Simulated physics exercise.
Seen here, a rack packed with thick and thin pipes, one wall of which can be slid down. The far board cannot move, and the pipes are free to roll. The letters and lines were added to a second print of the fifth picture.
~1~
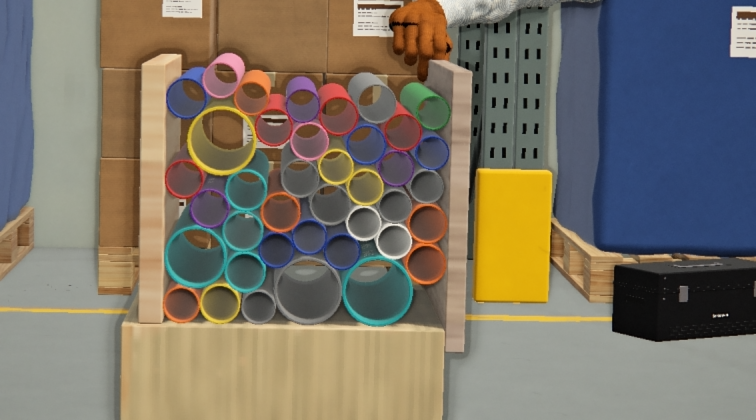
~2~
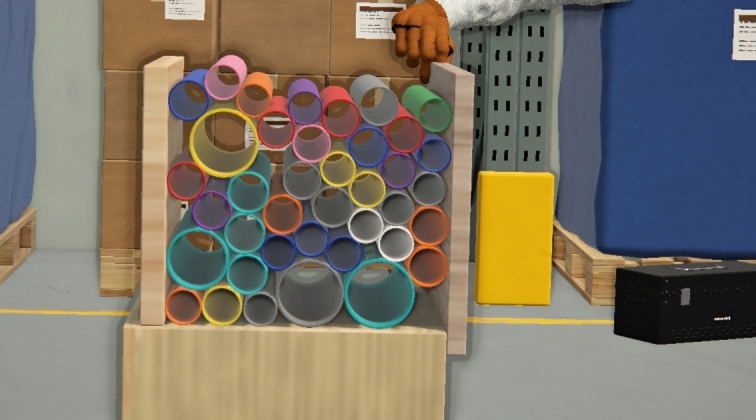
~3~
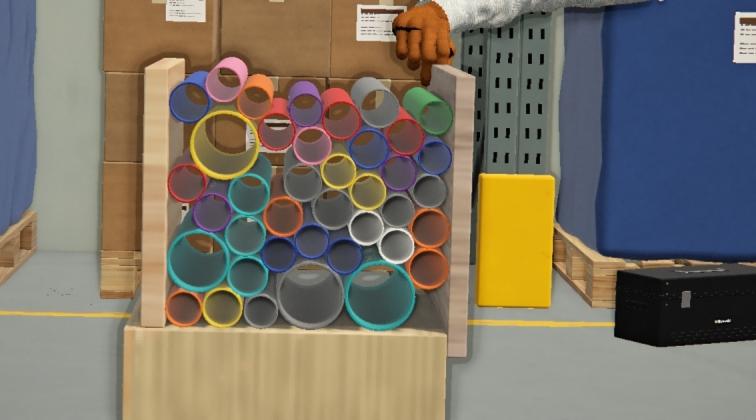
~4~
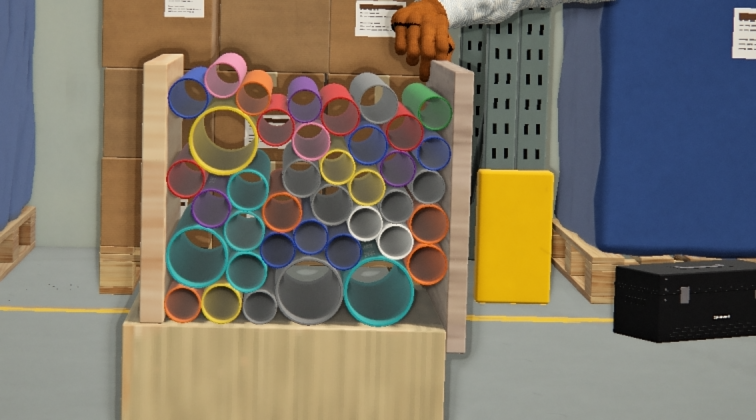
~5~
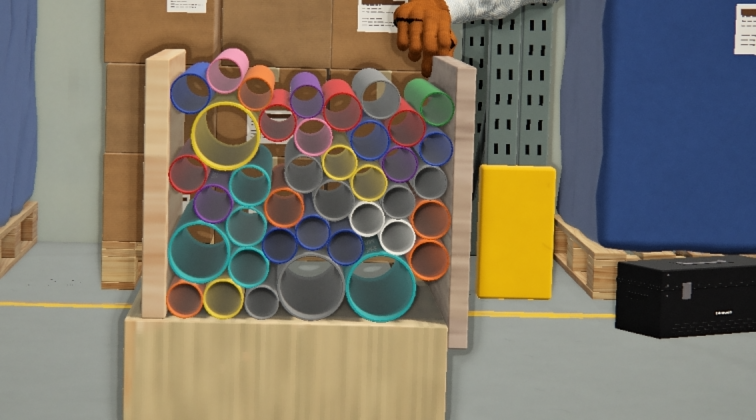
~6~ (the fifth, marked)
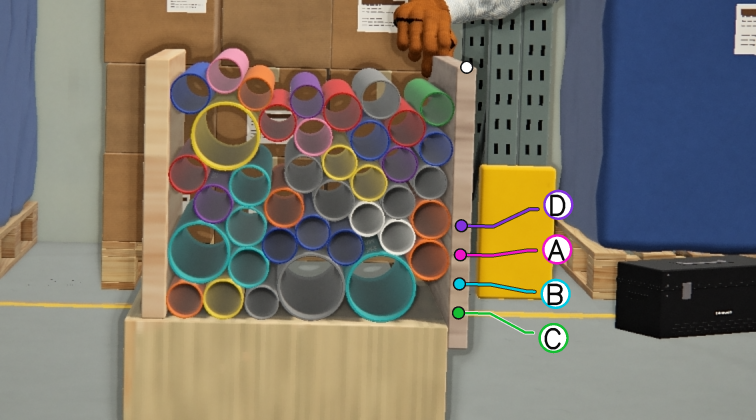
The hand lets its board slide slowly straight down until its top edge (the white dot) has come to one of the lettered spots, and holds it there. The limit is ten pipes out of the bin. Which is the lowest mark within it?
The last mark within the limit is D.
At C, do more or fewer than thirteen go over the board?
It loses more than thirteen.
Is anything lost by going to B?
At B: Yes.
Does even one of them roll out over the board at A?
Yes.
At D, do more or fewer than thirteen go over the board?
Fewer than thirteen.
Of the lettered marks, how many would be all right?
One of them.
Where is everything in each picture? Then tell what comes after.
Side board (443, 193); an orange pipe (181, 305); a turquoise pipe (245, 272), in the first frame.
A turquoise pipe (247, 274); an orange pipe (428, 267), in the second frame.
A purple pipe (212, 213); a red pipe (187, 183), in the third frame.
A yellow pipe (223, 141); a blue pipe (434, 153), in the fourth frame.
A green pipe (437, 109); side board (447, 190); an orange pipe (184, 300), in the fifth frame.
On the copy, A at (461, 255); B at (460, 284); C at (459, 312); D at (462, 226); the white dot at (467, 67).
On D. First, top of the board (454, 138).
Then, top of the board (451, 220).
Finally, top of the board (451, 224), eight out over the board.
By contrast, A more than ten out over the board; B more than ten out over the board; C more than ten out over the board.
